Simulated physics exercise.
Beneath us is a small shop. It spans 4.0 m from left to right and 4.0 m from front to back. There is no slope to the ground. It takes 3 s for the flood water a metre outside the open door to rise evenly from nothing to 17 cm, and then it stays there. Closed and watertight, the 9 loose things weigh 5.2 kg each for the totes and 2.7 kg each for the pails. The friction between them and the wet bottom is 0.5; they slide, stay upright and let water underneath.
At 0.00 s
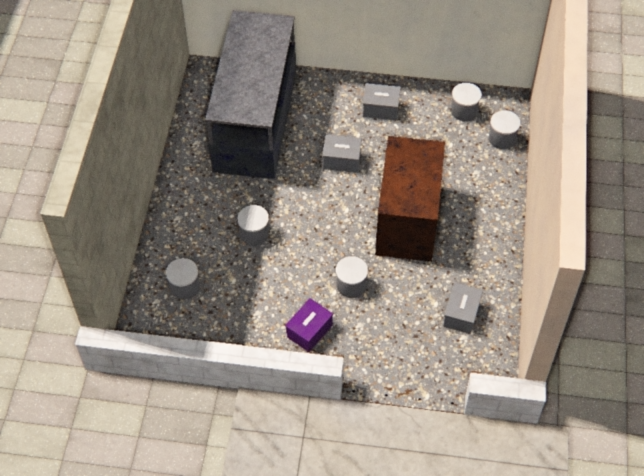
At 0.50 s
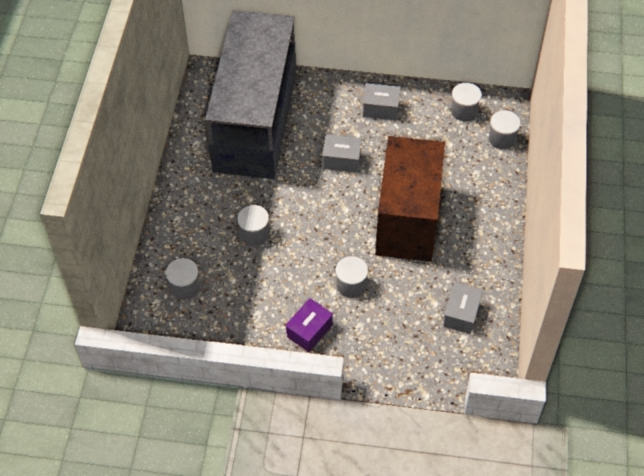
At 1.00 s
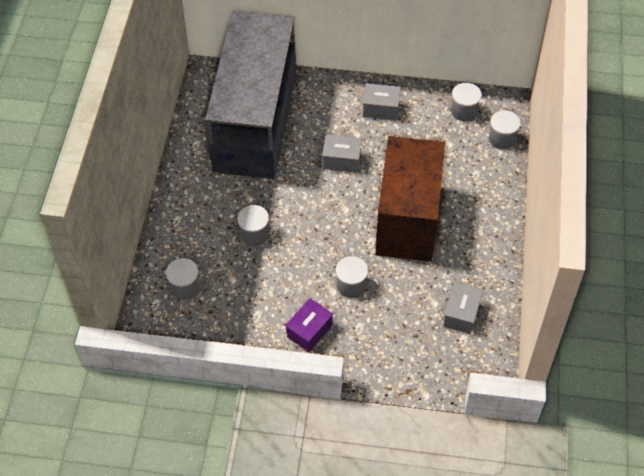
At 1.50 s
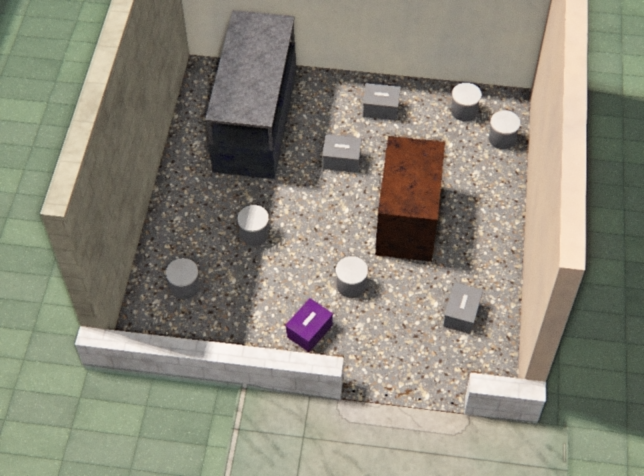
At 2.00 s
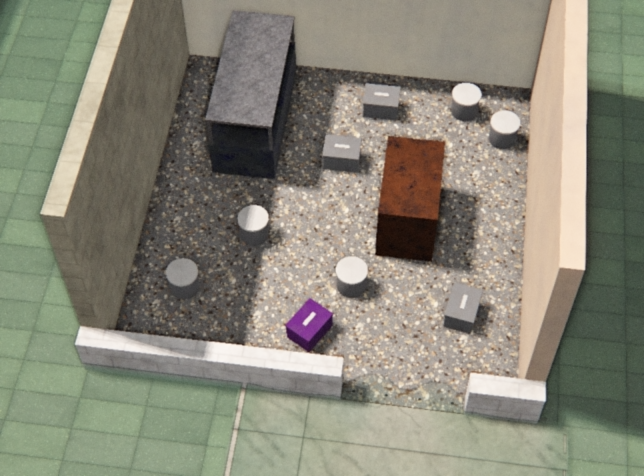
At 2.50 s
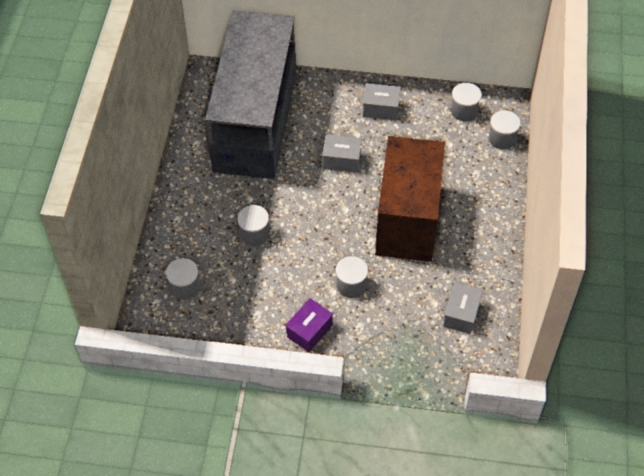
Greenish water spread over the paving around a small walled shop, then crept across the front step and just through the gap, while the purple box, gray stools and rusty counter inside stayed put.
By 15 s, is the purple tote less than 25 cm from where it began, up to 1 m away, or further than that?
Prediction: It relocates a short stretch.
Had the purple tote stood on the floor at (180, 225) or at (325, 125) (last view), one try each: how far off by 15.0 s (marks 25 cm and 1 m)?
Run 1 - well off; run 2 - well off.
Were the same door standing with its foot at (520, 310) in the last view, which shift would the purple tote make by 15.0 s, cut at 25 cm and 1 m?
With that change, the purple tote is swept well off.
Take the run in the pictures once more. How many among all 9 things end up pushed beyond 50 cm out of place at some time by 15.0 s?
Count: 9.
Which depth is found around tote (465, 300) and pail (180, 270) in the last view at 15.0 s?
Close to 8 and 8 centimetres.
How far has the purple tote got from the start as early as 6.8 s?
I'd put it at around 0 cm.
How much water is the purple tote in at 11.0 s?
Close to 4 centimetres.
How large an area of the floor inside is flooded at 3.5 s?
The covered patch comes to about 2.5 m2.
After 3.5 s the purple tote is near (309, 319), 0.0 m from its start, aground; 0 afloat.
After 6.8 s the purple tote is near (309, 319), 0.0 m from its start, aground; 3 afloat.
After 11.0 s the purple tote is near (309, 319), 0.0 m from its start, aground; 8 afloat.
After 15.0 s the purple tote is near (304, 268), 0.6 m from its start, afloat; 9 afloat.
